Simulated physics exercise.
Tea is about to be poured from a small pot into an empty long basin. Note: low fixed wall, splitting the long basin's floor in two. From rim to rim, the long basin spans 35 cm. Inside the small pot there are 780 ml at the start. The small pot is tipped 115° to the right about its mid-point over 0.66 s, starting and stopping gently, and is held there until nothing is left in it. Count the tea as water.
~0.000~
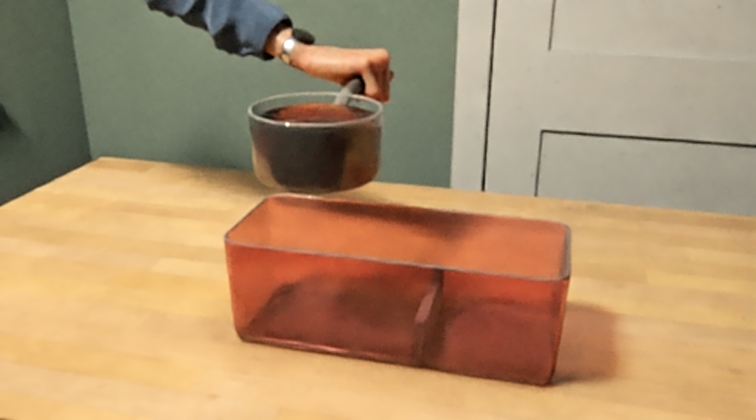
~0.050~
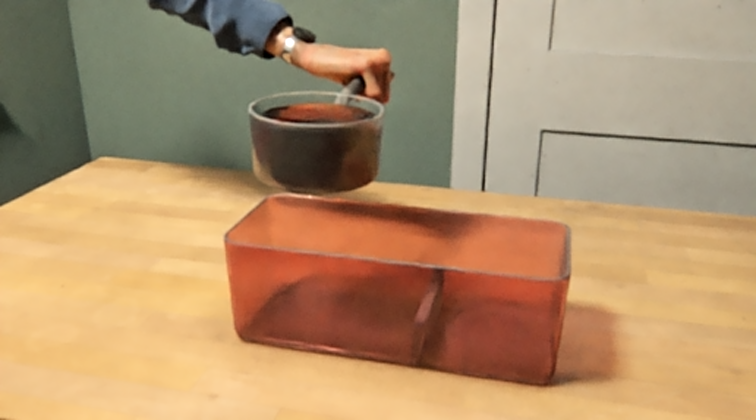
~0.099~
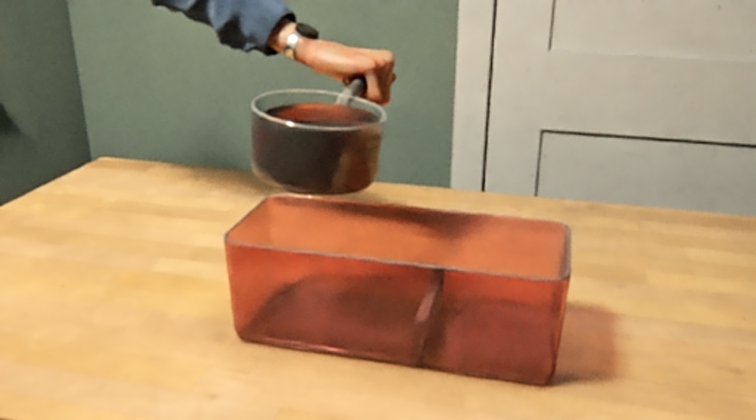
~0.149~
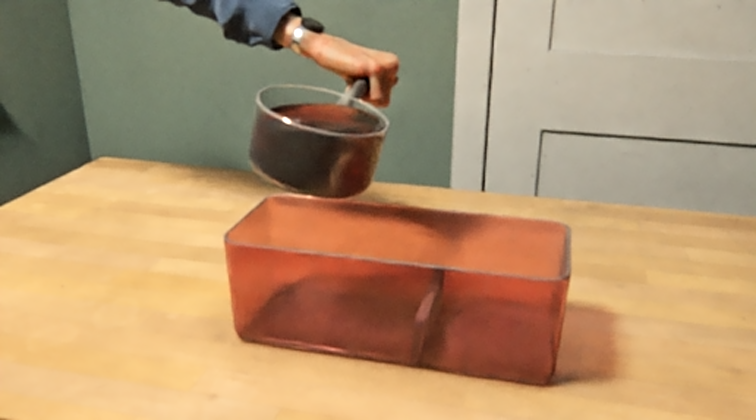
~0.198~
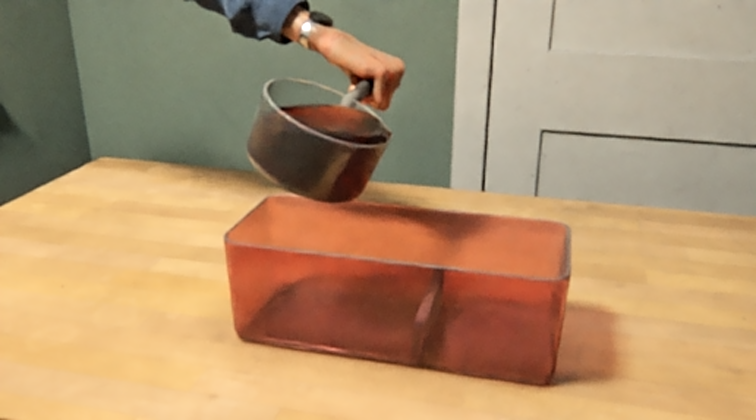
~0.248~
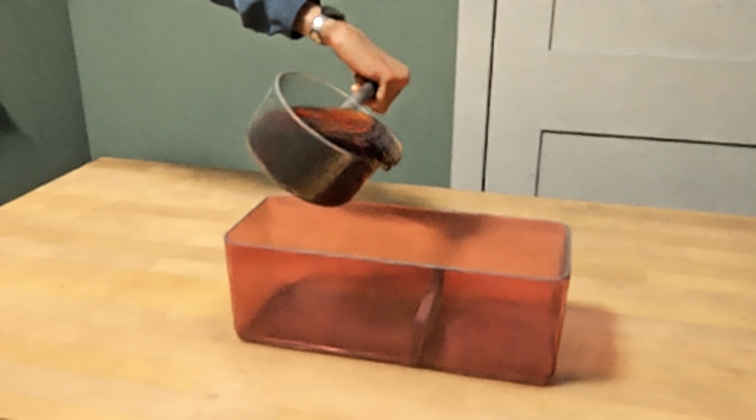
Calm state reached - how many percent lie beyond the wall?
33 percent, roughly.
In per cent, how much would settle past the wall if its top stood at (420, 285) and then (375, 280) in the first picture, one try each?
Respectively 45 and 80 %.
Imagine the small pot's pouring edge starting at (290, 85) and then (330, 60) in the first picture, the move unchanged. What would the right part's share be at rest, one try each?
Try 1: 15 %; try 2: 10 %.
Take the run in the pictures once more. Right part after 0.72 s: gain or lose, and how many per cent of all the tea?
The share ends bigger than before, by about 1 %.
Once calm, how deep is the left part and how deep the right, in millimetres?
Depths at rest: Left around 18 mm, right around 14 mm.
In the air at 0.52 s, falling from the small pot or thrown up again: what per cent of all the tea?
I'd put it at about 22 percent.
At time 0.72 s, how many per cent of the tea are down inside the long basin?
Around 94 parts in a hundred.
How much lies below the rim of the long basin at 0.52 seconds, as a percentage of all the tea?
About 60 per cent.
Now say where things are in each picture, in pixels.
Tilt 0°; pouring edge (380, 114); surface from (260, 113) to (379, 122); the long basin's rim runs from (247, 217) to (569, 251); the wall's top is at (429, 298), in the first frame.
Tilt 2°; pouring edge (381, 116); surface from (260, 112) to (380, 123), in the second frame.
Tilt 6°; pouring edge (383, 122); surface from (262, 112) to (382, 124), in the third frame.
Tilt 14°; pouring edge (386, 131); surface from (264, 112) to (386, 126), in the fourth frame.
Tilt 24°; pouring edge (387, 143); surface from (264, 115) to (390, 135); 1 per cent is over the edge, in the fifth frame.
Tilt 36°; pouring edge (386, 158); surface from (261, 113) to (384, 144); 7 per cent is over the edge, in the sixth frame.
Then, 0.52 s in, the tilt is 103° and 18 per cent is still to pour, 32 is left of the wall and 28 right of it.
Then, 0.72 s in, the tilt is 115° and 2 per cent is still to pour, 61 is left of the wall and 32 right of it.
Then, 0.93 s in, the tilt is 115° and 0 per cent is still to pour, 63 is left of the wall and 33 right of it.
Then, 1.16 s in, the tilt is 115° and 0 per cent is still to pour, 64 is left of the wall and 33 right of it.
Finally, 64 per cent lies left of the wall, 33 right of it and 3 outside.
